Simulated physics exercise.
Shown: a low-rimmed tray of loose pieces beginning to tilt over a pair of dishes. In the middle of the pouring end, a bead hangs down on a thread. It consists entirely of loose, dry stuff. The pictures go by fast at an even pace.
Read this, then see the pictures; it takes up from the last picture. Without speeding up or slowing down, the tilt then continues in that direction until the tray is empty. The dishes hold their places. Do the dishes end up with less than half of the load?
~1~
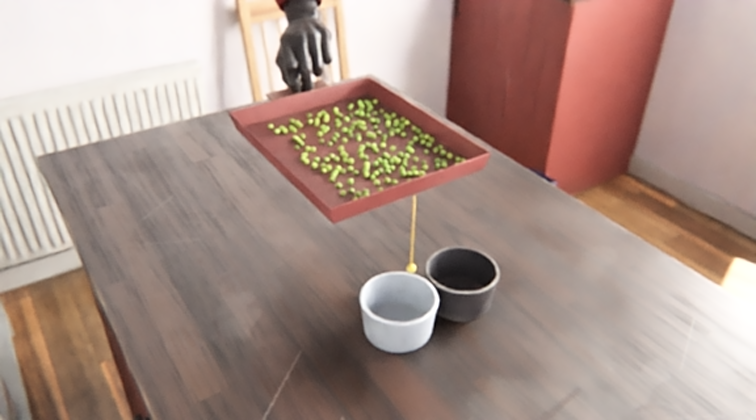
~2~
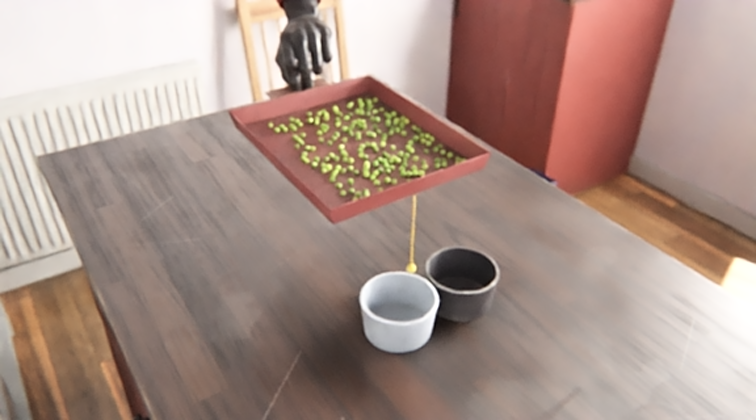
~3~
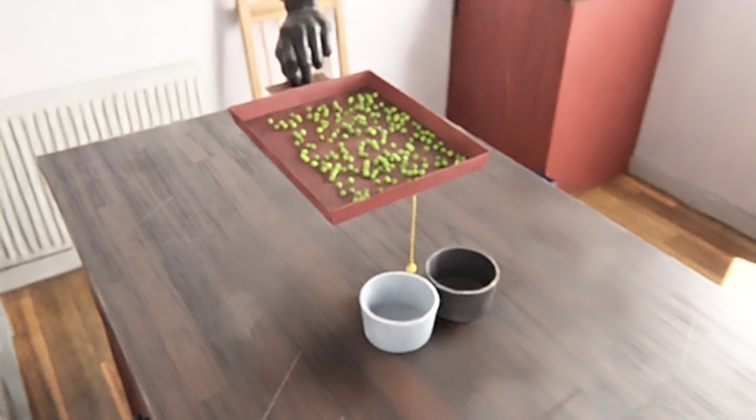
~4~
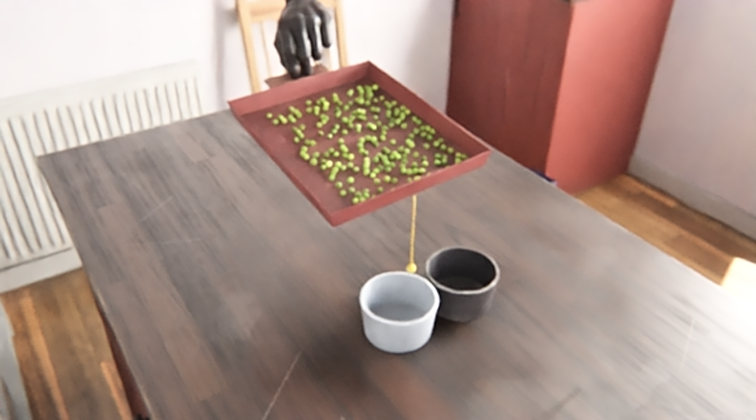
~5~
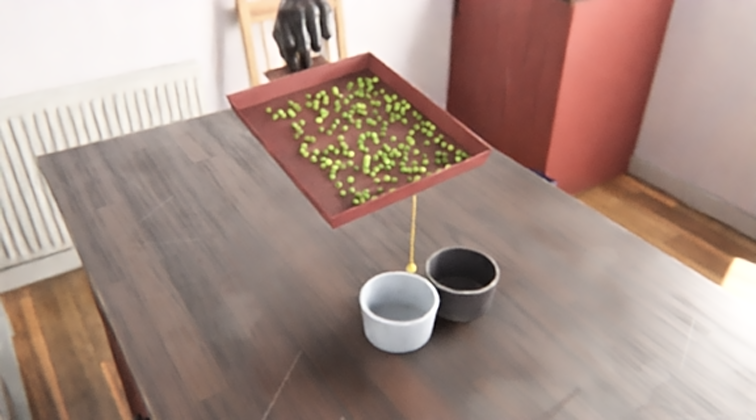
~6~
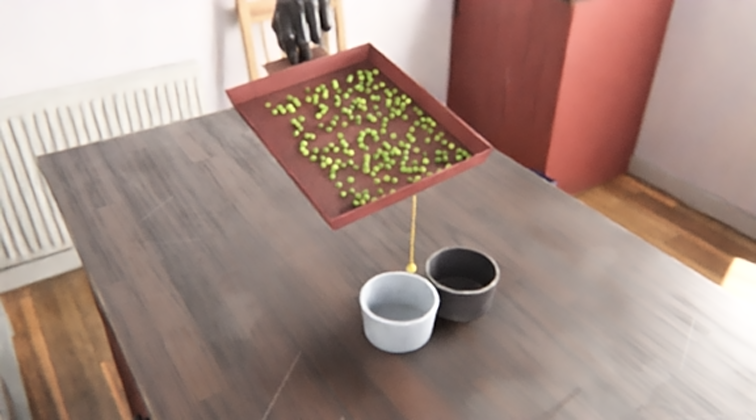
Basically it's a mostly lost load, that one.
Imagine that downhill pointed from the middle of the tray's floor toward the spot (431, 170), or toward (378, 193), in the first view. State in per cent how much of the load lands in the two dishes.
Around 70 per cent first, around 30 per cent next.
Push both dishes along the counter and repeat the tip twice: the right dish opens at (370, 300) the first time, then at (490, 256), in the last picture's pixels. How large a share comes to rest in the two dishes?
First 70 per cent, second 0 per cent.
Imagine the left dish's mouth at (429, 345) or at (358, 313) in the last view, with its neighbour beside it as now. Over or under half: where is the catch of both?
Taking the places in turn, it's shy of half and then past half.
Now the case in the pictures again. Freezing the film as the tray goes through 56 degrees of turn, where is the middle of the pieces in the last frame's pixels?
Check around (359, 206) in the last picture.
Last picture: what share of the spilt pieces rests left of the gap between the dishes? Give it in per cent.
Estimate: About 100 per cent.
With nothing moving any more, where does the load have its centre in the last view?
The centre comes to rest close to (331, 357).
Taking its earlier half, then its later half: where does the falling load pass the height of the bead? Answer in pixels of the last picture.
Roughly at (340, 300) first, and then at (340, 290).
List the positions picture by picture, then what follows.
Corners of the pouring end near (332, 205) and (485, 152), level; middle of the load near (368, 145), dried peas; left dish near (420, 332); right dish near (483, 301); bead on its thread near (411, 268), in the first picture.
Corners of the pouring end near (332, 205) and (485, 152), level; middle of the load near (368, 144), in the second picture.
Corners of the pouring end near (333, 207) and (485, 151), tipped barely, lowest at the left corner; middle of the load near (368, 142), in the third picture.
Corners of the pouring end near (333, 210) and (485, 150), tipped a little, lowest at the left corner; middle of the load near (368, 138), in the fourth picture.
Corners of the pouring end near (333, 213) and (486, 148), tipped a little, lowest at the left corner; middle of the load near (368, 134), in the fifth picture.
Corners of the pouring end near (333, 216) and (486, 147), tipped a little, lowest at the left corner; middle of the load near (368, 131); left dish near (420, 332); right dish near (483, 301), in the sixth picture.
Shortly afterwards, tray tipped steeply; all but a few on the tray; only a few outside both; only a few in the air.
Next, tray tipped right over; near half on the tray; only a few in the left dish; near a quarter outside both; near a third in the air.
Some moments later, tray tipped past a quarter turn; only a few in the left dish; all but a few outside both.
In the end, tray tipped past a quarter turn; only a few in the left dish; none at all in the right dish; all but a few outside both.
